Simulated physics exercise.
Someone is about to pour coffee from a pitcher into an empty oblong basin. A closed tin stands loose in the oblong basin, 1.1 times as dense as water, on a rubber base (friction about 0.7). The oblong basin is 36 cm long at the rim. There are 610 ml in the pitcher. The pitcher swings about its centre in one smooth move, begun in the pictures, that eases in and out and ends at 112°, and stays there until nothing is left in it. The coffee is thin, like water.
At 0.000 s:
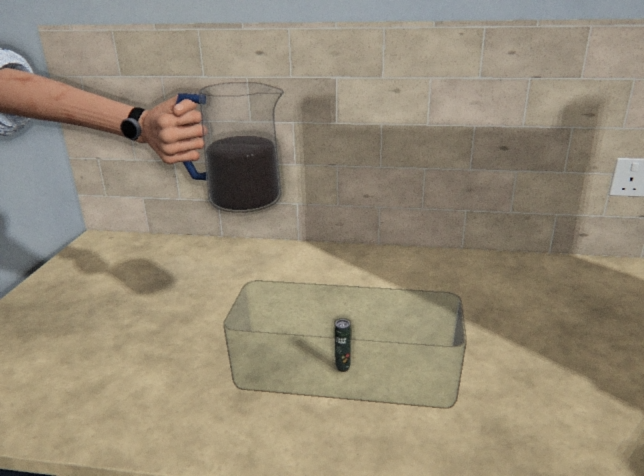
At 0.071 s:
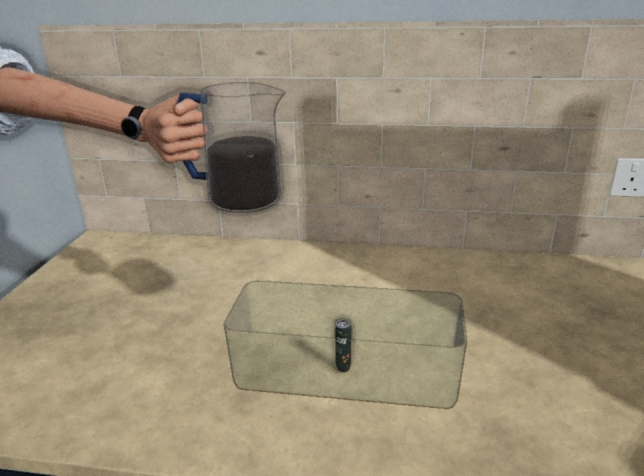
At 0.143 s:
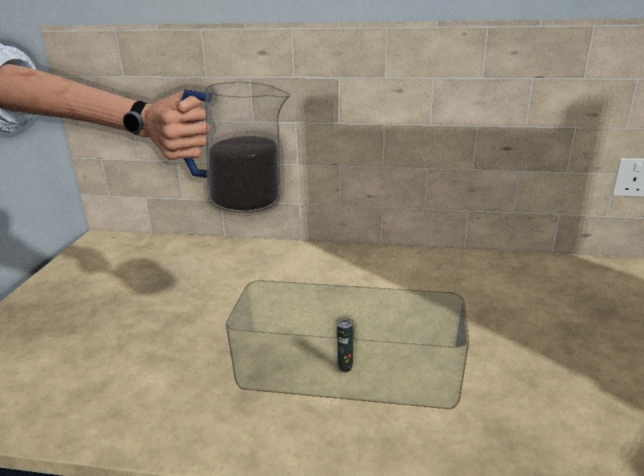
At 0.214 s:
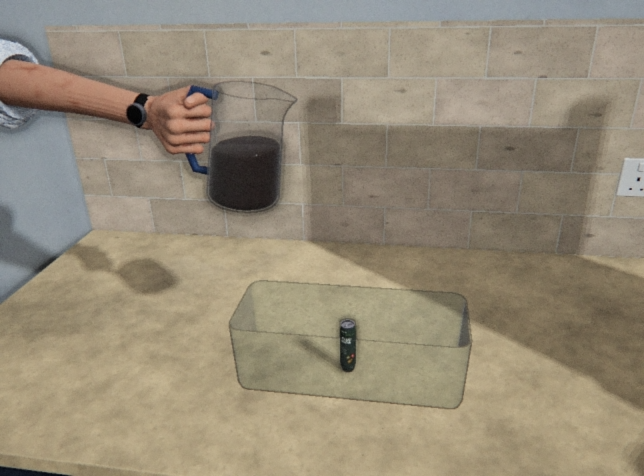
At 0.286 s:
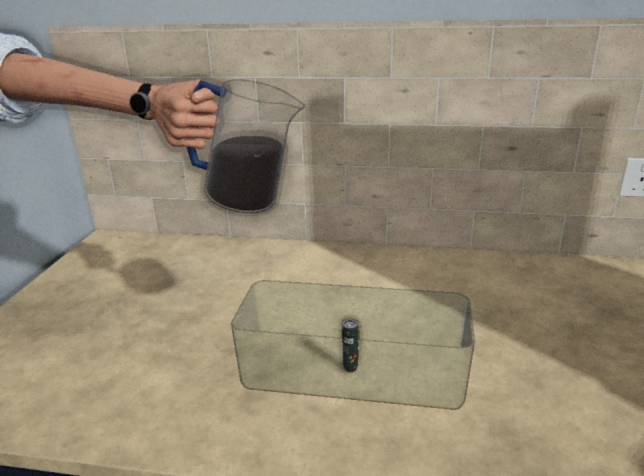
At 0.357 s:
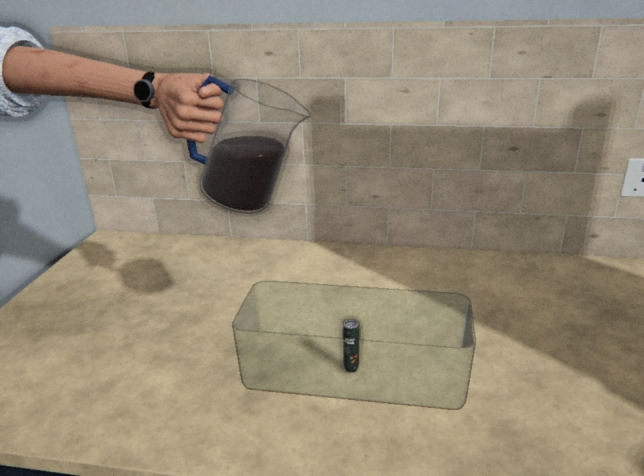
On a stone-coloured worktop, a hand holds a pitcher of dark liquid, then tilts it rightward above a clear basin containing a small tin.
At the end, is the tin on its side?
The tin remains upright.
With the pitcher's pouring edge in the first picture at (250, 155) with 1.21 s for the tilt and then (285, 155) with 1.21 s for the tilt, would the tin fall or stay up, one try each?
First it falls; then it topples.
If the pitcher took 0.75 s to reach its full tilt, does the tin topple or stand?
Then it stays up.
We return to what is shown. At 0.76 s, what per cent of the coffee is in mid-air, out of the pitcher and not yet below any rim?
Some 3 per cent.
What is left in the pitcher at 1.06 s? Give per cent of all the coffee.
About 42 per cent.
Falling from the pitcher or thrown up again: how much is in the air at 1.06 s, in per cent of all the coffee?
Some 38 per cent.
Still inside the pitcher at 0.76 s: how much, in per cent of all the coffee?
Near 98 in a hundred.
After 0.76 s the tilt is 78° and 97 per cent is still to pour; the tin stands where it began.
After 1.06 s the tilt is 108° and 41 per cent is still to pour; the tin stands where it began.
After 1.37 s the tilt is 112° and 4 per cent is still to pour; the tin stands where it began.
After 1.71 s the tilt is 112° and 0 per cent is still to pour; the tin stands where it began.
In the end the tin stands where it began.
